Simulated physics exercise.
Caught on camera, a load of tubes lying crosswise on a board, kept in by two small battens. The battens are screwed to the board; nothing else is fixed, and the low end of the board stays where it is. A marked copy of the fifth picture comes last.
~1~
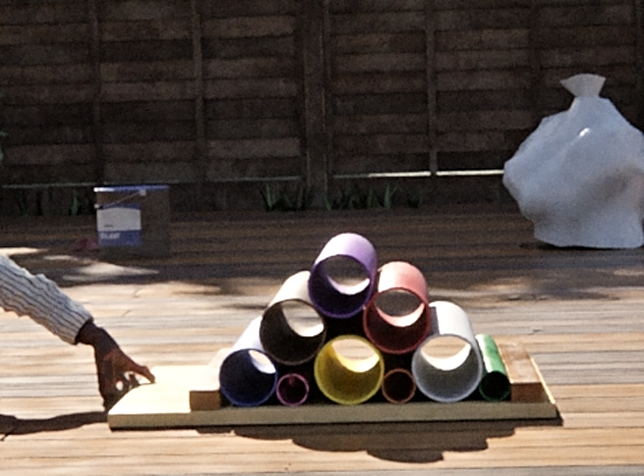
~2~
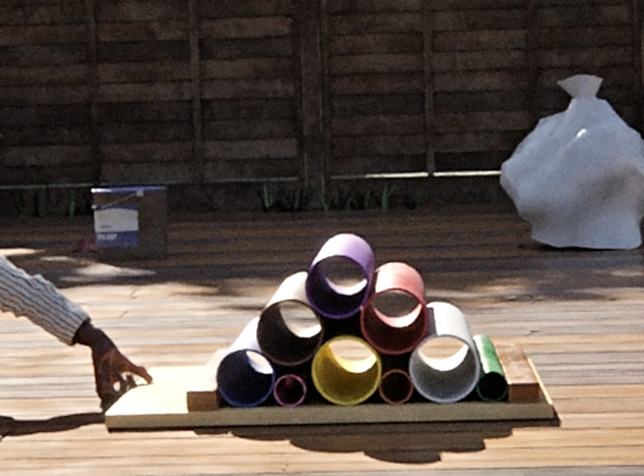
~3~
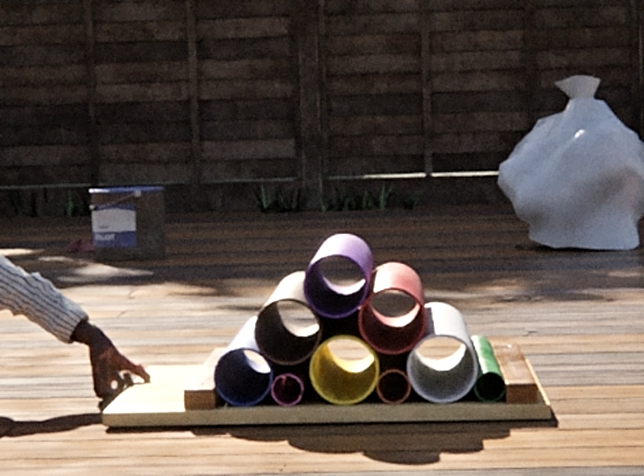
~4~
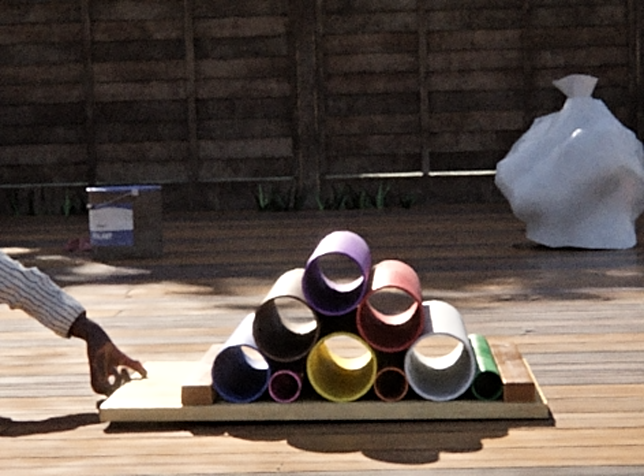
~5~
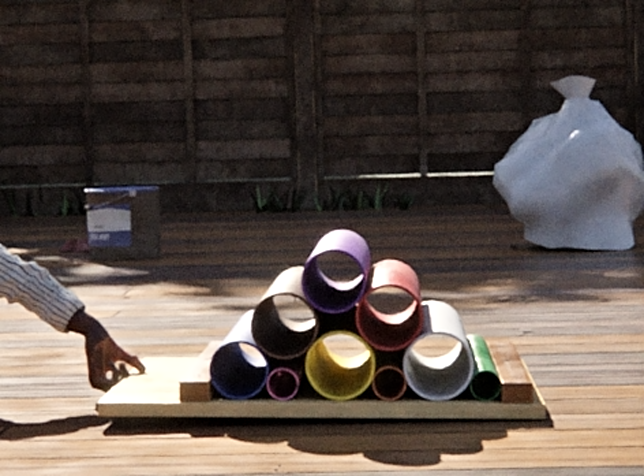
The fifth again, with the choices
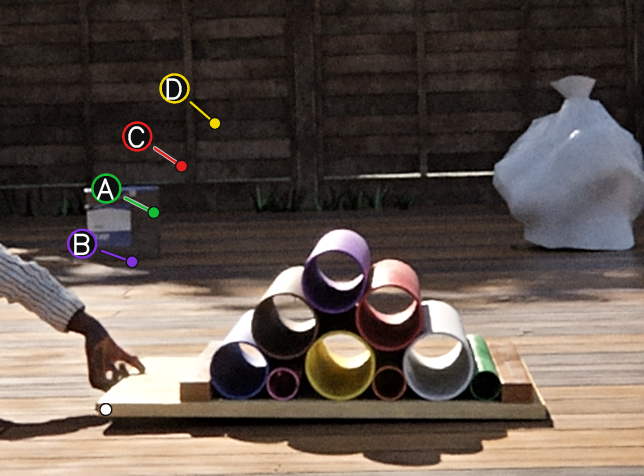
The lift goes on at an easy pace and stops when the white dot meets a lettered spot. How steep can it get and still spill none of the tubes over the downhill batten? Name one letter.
Raise it to C.
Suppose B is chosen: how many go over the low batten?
The count is none.
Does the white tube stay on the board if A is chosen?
Yes.
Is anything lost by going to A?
At A: No.
On the marked copy, A at (154, 212); B at (132, 262); C at (182, 166); D at (215, 124); the white dot at (106, 409).
With C. Early on, board at 20°.
Further on, board at 35°.
At the end, board at 35°, none over the low batten.
As for the rest, A none over the low batten; B none over the low batten; D two over the low batten (red, purple).
